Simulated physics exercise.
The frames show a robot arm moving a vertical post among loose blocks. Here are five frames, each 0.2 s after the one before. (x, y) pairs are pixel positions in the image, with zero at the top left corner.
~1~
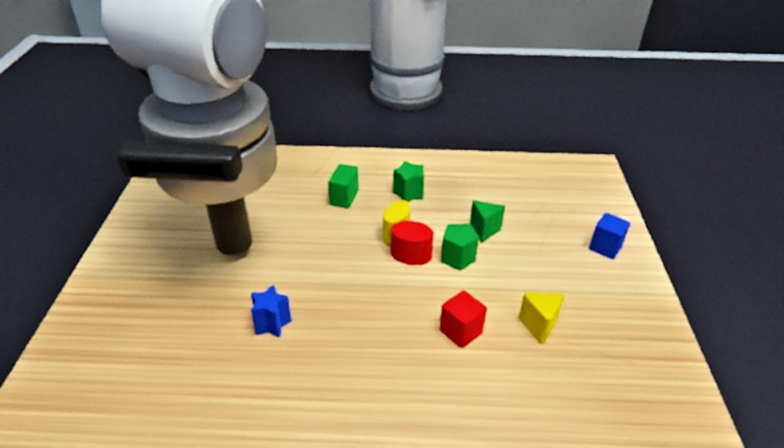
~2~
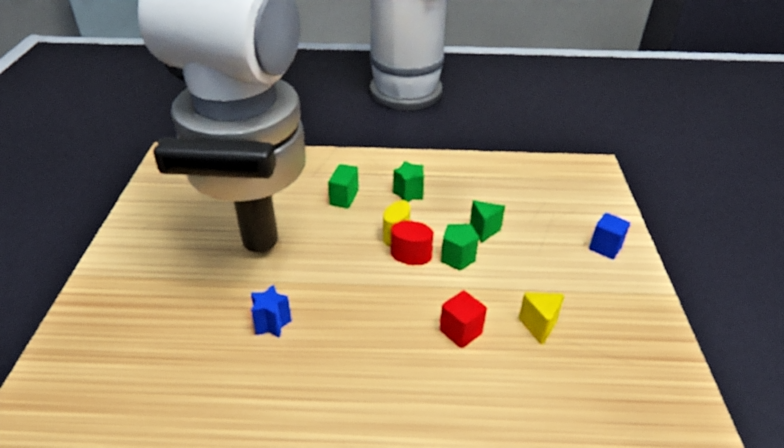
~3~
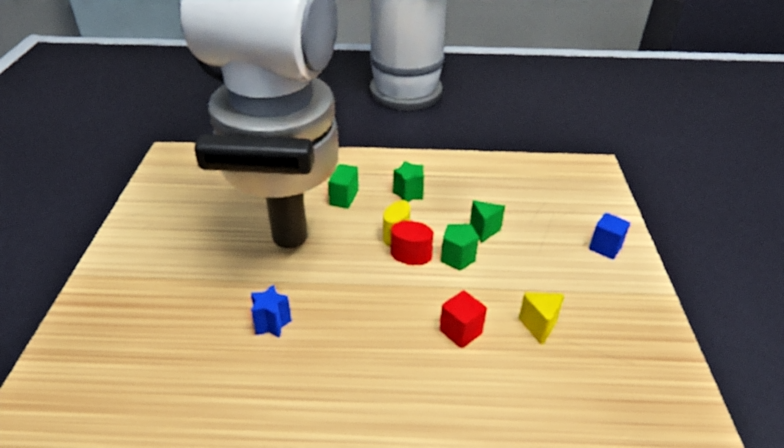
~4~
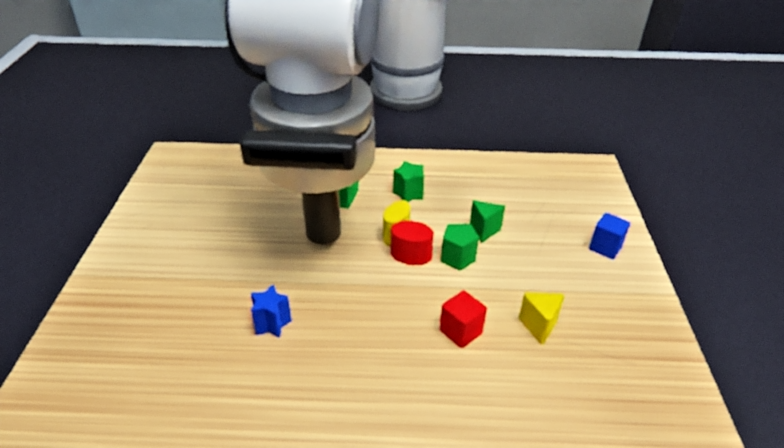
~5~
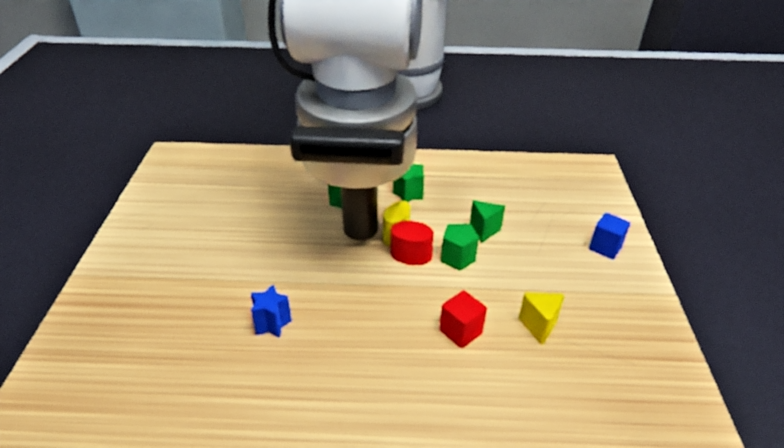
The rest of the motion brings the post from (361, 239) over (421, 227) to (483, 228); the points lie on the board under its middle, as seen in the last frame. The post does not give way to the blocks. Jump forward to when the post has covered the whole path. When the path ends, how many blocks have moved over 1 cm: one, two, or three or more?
Two will move.
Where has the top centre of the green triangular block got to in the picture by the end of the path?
Pixel (538, 213).
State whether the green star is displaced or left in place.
By the last moment of the path, the green star has stayed put.
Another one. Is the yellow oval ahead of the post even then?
Answer: Yes.
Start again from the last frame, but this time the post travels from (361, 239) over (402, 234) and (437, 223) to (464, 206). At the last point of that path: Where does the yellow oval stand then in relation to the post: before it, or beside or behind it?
The post still has it in front.
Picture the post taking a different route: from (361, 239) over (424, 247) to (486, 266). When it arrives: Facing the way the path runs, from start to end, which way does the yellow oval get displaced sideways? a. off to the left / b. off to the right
It's a.
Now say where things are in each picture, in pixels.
The first frame shows post's lower end at (235, 243); yellow oval at (397, 211); green star at (410, 170); red oval at (413, 230); green triangular block at (488, 208).
The second frame shows post at (261, 240); blocks still.
The third frame shows post at (290, 237); blocks still.
The fourth frame shows post at (324, 233); blocks still.
The fifth frame shows post at (361, 229); yellow oval at (397, 211); green star at (410, 170); red oval at (413, 230); green triangular block at (488, 208).
On the path given first. One third of the way, post at (402, 221); yellow oval at (432, 206), turned 20° anticlockwise.
Two thirds of the way, post at (442, 215); yellow oval at (473, 203), turned 20° anticlockwise; green triangular block at (494, 208), turned 30° clockwise.
At the end, post at (485, 219); yellow oval at (516, 207), turned 15° anticlockwise; green star still; red oval still; green triangular block at (538, 213), turned 30° clockwise.
